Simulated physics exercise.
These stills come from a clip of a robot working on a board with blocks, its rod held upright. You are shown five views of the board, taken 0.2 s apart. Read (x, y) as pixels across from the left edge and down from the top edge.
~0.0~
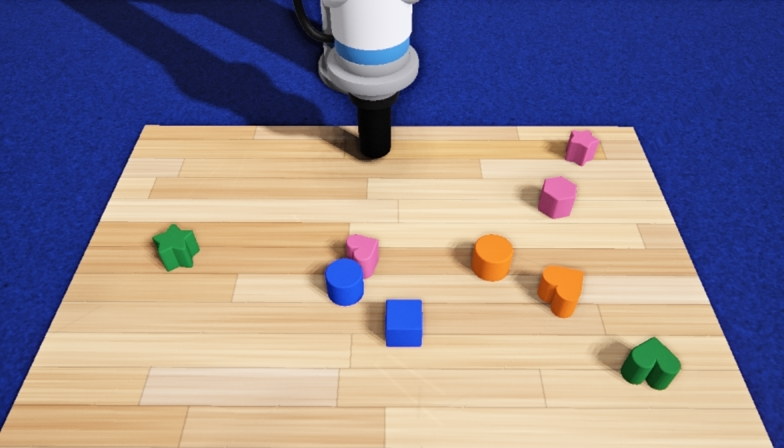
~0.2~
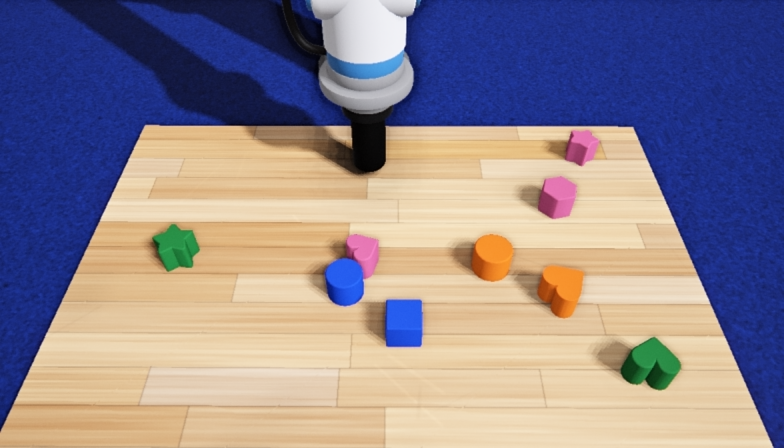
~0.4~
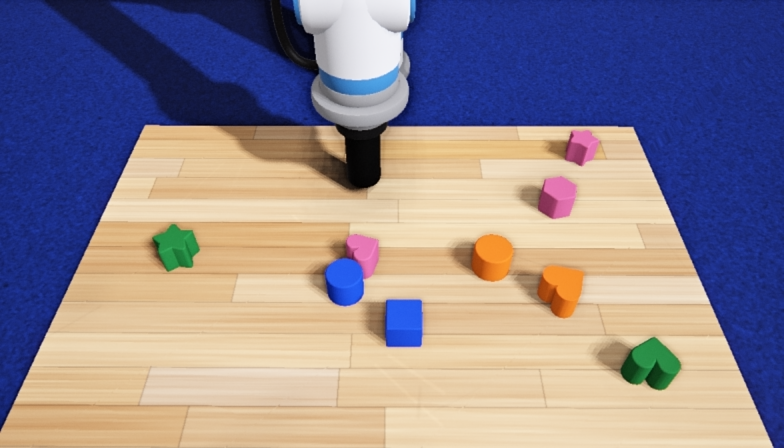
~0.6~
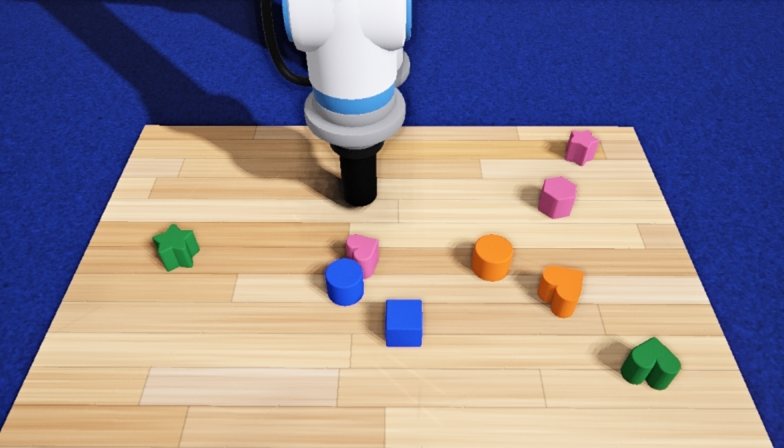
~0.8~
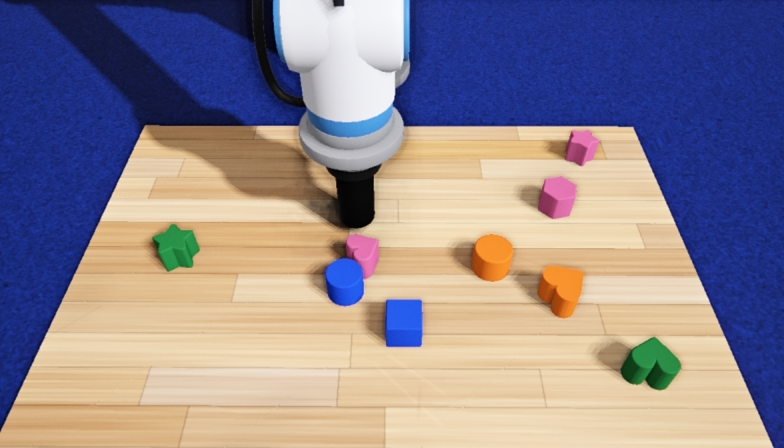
Robot arm moving its black rod forward across a wooden board toward a pink heart-shaped block, while all the blocks stay still.
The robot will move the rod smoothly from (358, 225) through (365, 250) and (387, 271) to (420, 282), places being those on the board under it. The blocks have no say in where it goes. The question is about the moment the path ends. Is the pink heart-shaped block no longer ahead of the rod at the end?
Answer: Yes.
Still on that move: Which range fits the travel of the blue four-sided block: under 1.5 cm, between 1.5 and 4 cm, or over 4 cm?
It moves less than 1.5 cm.
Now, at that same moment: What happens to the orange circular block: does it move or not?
At the end of the path, the orange circular block remains in its old spot.
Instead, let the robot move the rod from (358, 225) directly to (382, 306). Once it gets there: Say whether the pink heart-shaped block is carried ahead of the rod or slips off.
The rod still has it in front.
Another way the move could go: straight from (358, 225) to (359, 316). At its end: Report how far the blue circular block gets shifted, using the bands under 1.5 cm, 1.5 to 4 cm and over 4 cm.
Over 4 cm.
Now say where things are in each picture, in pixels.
Rod's lower end at (375, 149); blue circular block at (344, 272); pink heart-shaped block at (362, 245); blue four-sided block at (404, 313); orange circular block at (494, 248), in the first frame.
Rod at (370, 163); blocks still, in the second frame.
Rod at (364, 178); blocks still, in the third frame.
Rod at (360, 196); blocks still, in the fourth frame.
Rod at (357, 217); blue circular block at (344, 272); pink heart-shaped block at (362, 245); blue four-sided block at (404, 313); orange circular block at (494, 248), in the fifth frame.
The first path, step by step. One third of the way, rod at (364, 242); pink heart-shaped block at (369, 257), turned 15° anticlockwise.
Two thirds of the way, rod at (387, 263); blue circular block at (342, 278); pink heart-shaped block at (381, 279).
At the end, rod at (420, 274); blue circular block at (342, 278); pink heart-shaped block at (382, 281); blue four-sided block still; orange circular block still.
